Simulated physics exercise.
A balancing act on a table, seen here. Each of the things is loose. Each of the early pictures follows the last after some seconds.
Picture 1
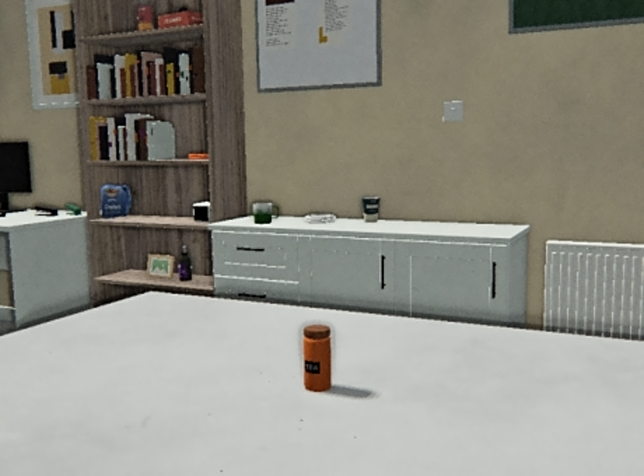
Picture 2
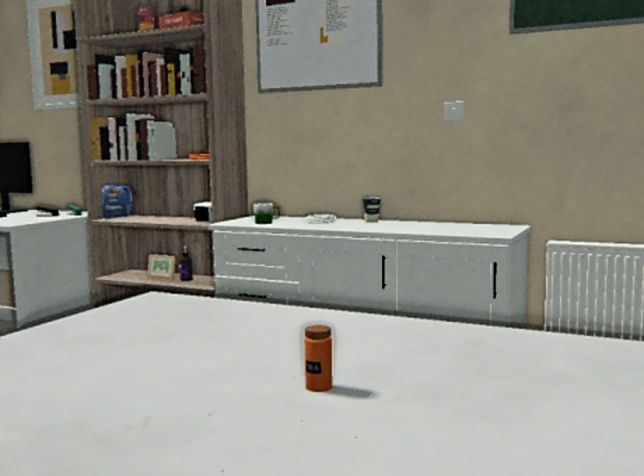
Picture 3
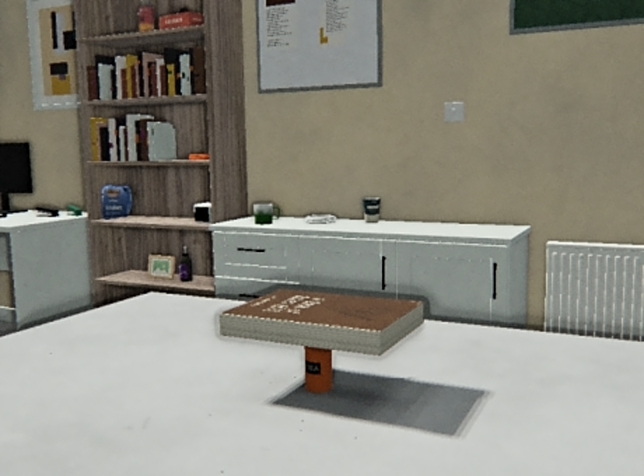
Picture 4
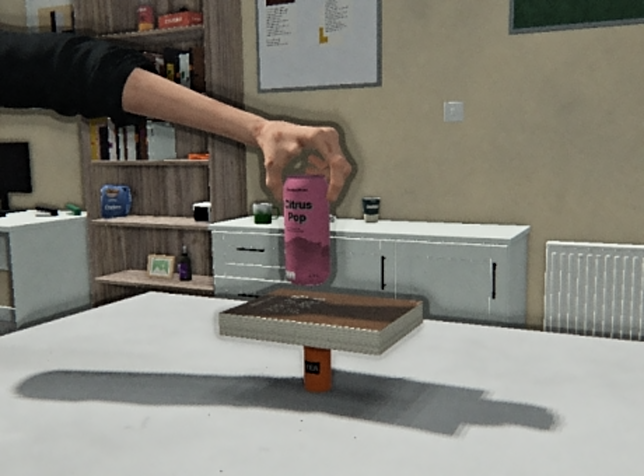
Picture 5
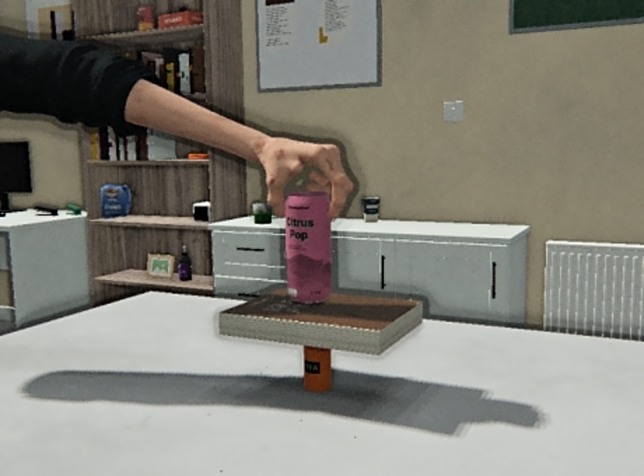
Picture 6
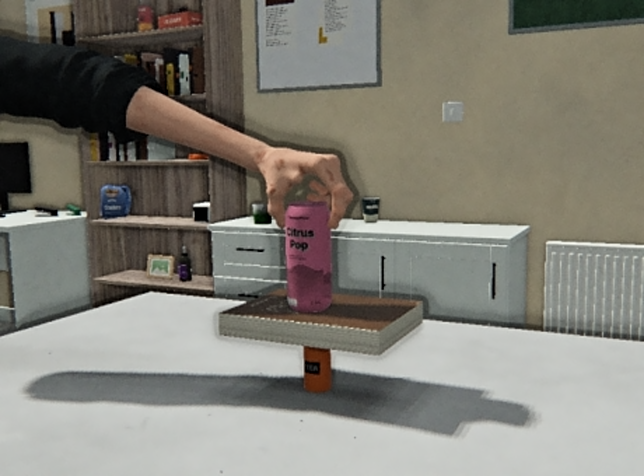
A brown book appeared lying flat on top of a small orange bottle on the white table, and then a hand reached in from the left and lowered a pink can onto the book.
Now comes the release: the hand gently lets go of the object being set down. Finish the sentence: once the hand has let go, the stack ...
The stack stands firm.
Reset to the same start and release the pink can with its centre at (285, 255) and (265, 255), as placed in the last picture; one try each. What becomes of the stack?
Well, the first time the stack stays put, and the second time it stays put.
Then, 0.20 s on from there, no change.
Then, 0.30 s on from there, pink can resting near (309, 257).
In the end, all 3 unmoved. At the end, from the last picture's camera, pink can near (309, 257). The stack keeps its balance.
